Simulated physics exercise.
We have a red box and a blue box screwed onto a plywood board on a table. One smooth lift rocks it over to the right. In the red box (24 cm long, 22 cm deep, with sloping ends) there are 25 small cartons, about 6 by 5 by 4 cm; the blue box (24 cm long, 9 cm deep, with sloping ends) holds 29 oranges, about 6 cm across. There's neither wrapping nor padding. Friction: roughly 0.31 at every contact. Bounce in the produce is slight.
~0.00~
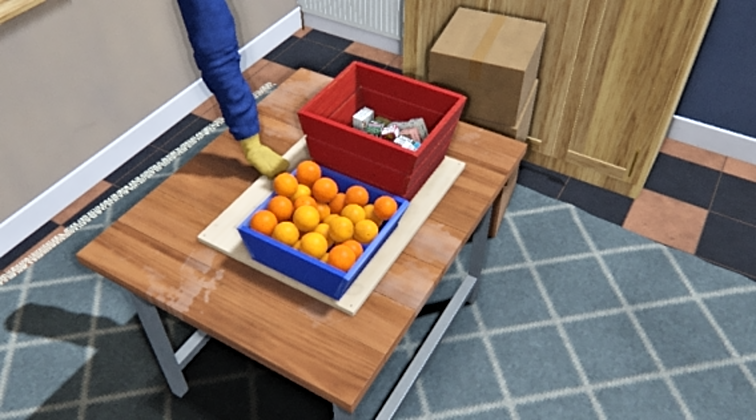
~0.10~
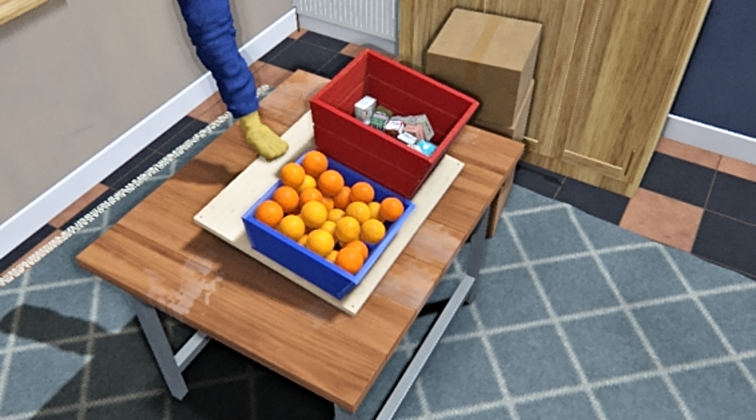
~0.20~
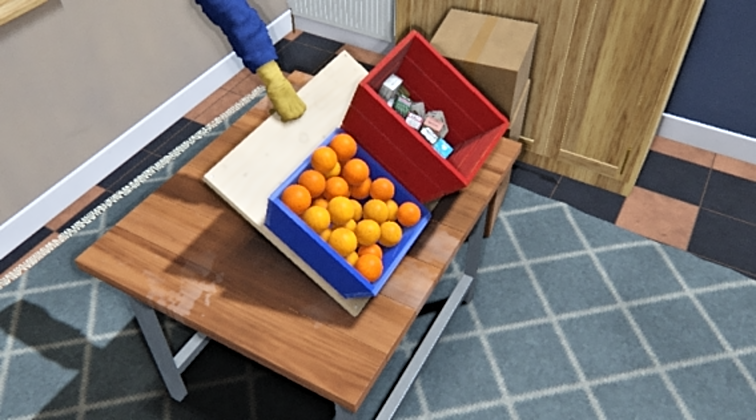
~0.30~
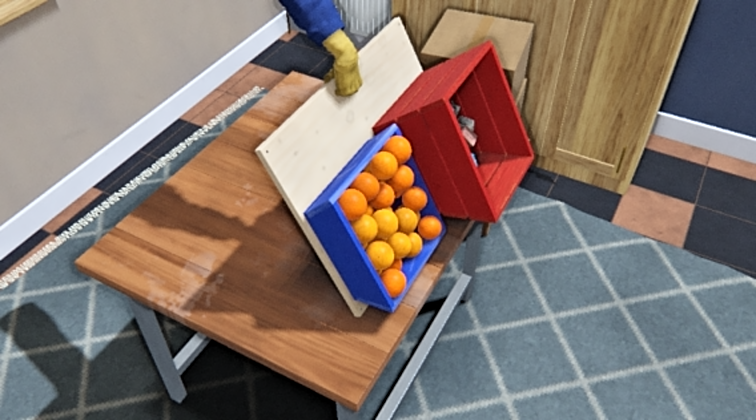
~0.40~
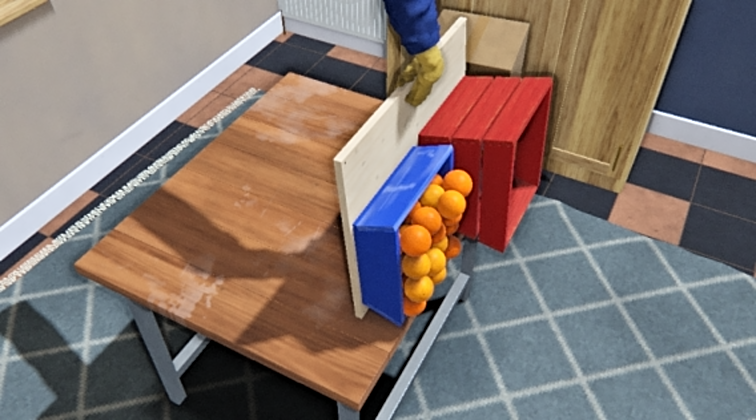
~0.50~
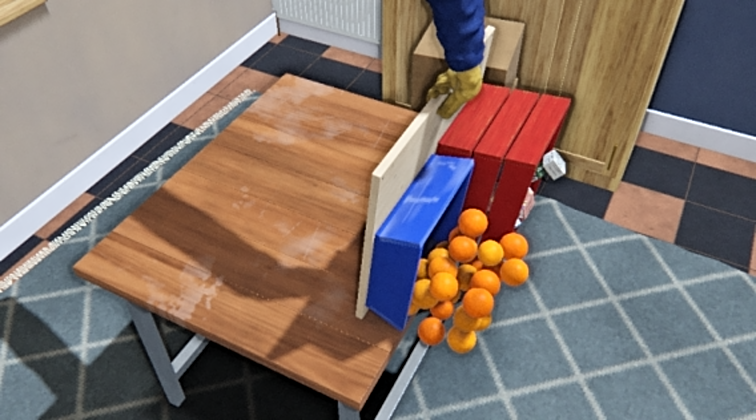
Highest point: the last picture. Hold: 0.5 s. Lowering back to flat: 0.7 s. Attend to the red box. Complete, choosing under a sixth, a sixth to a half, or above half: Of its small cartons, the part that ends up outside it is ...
The part outside is above half.
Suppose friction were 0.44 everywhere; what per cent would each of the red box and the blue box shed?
Then the red box sheds 80 per cent, while the blue box sheds 100 per cent.
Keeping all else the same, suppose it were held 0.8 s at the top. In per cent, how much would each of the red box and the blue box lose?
That would cost red box 100 per cent of its load and blue box 100 per cent.
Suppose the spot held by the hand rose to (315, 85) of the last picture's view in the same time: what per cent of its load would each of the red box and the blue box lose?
Red box 0 %, blue box 50 %.
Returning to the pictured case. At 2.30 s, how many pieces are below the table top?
That count sits near 55.
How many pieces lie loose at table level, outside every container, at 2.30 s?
Around 0 of them.
After 0.79 s, tilt 96°; red box 5 in, 20 out and blue box 0 in, 29 out.
After 1.15 s, tilt 85°; red box 2 in, 23 out and blue box 0 in, 29 out.
After 1.65 s, tilt 1°; red box 1 in, 24 out and blue box 0 in, 29 out.
Outcome (at 2.30 s), red box 1 in, 24 out and blue box 0 in, 29 out. Asked share, 24 of 25, 96 per cent.
